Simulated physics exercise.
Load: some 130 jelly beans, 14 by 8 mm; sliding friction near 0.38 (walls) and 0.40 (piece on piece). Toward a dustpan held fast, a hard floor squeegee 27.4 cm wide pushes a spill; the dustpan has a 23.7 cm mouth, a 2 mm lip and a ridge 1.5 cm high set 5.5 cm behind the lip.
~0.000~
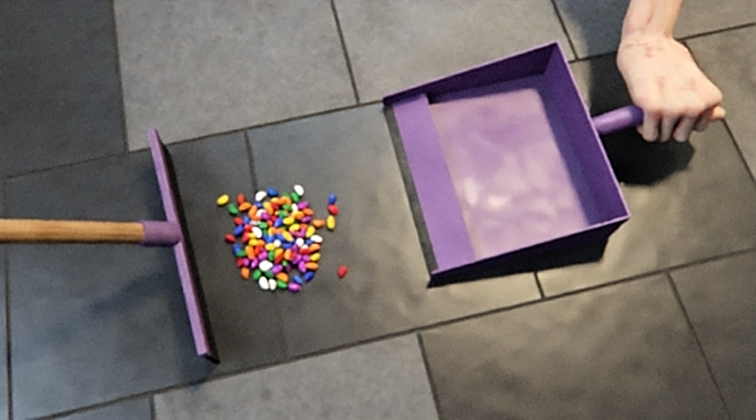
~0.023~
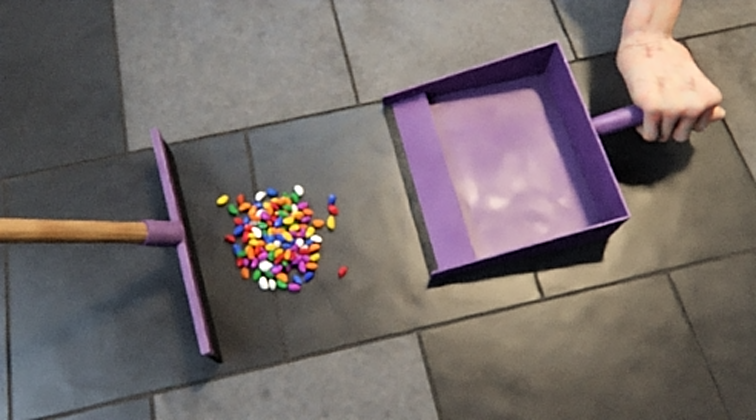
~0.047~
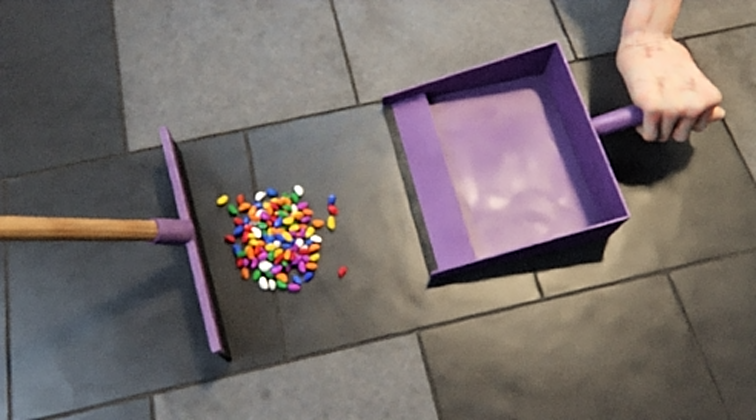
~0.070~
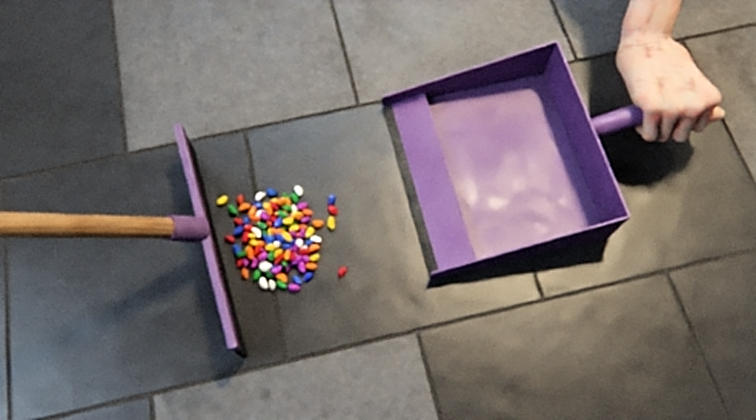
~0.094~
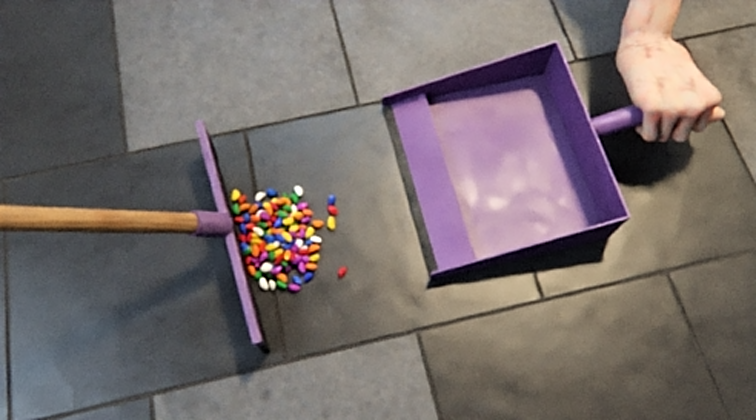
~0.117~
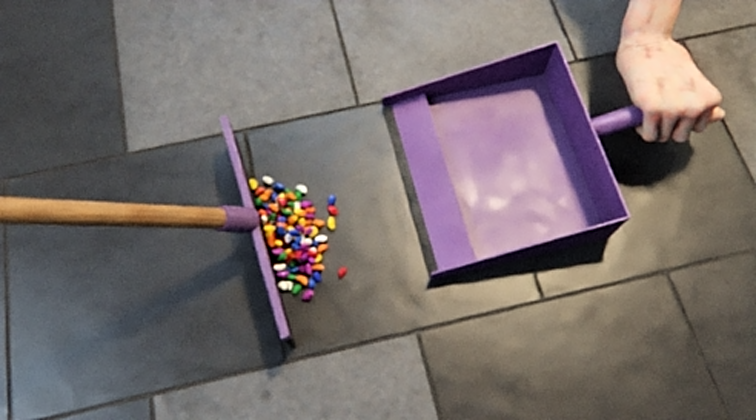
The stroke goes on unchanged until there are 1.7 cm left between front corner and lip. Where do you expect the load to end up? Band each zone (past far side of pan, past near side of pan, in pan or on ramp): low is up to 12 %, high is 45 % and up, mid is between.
Far side low, near side low, pan high.
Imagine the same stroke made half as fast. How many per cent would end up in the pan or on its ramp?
In that case roughly 35 percent.
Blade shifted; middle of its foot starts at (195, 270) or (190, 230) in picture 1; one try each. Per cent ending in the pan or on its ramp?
I'd put it near 60 per cent for the first and near 60 per cent for the second.
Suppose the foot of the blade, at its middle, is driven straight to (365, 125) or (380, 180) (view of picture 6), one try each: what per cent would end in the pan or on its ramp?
Close to 55 and 65 in a hundred, in that order.
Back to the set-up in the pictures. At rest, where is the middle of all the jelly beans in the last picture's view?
Resting centre estimate: Around (431, 200).
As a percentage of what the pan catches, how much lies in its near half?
Estimate: Close to 60 %.
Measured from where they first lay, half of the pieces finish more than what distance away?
Roughly 20 cm.
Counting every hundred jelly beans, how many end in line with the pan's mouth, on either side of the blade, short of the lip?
I'd estimate close to 30 per cent.
After 0.19 s, middle of the blade 9 cm from the lip; 0 % over the lip, far side 0 %, near side 5 %.
After 0.24 s, middle of the blade 4 cm from the lip; 5 % over the lip, far side 0 %, near side 5 %.
After 0.44 s, middle of the blade 3 cm from the lip; 65 % over the lip, far side 0 %, near side 5 %.
By 2.5 s all is still; far side 0 %, near side 5 %, pan 65 %, in front of the lip or behind the blade 30 %.
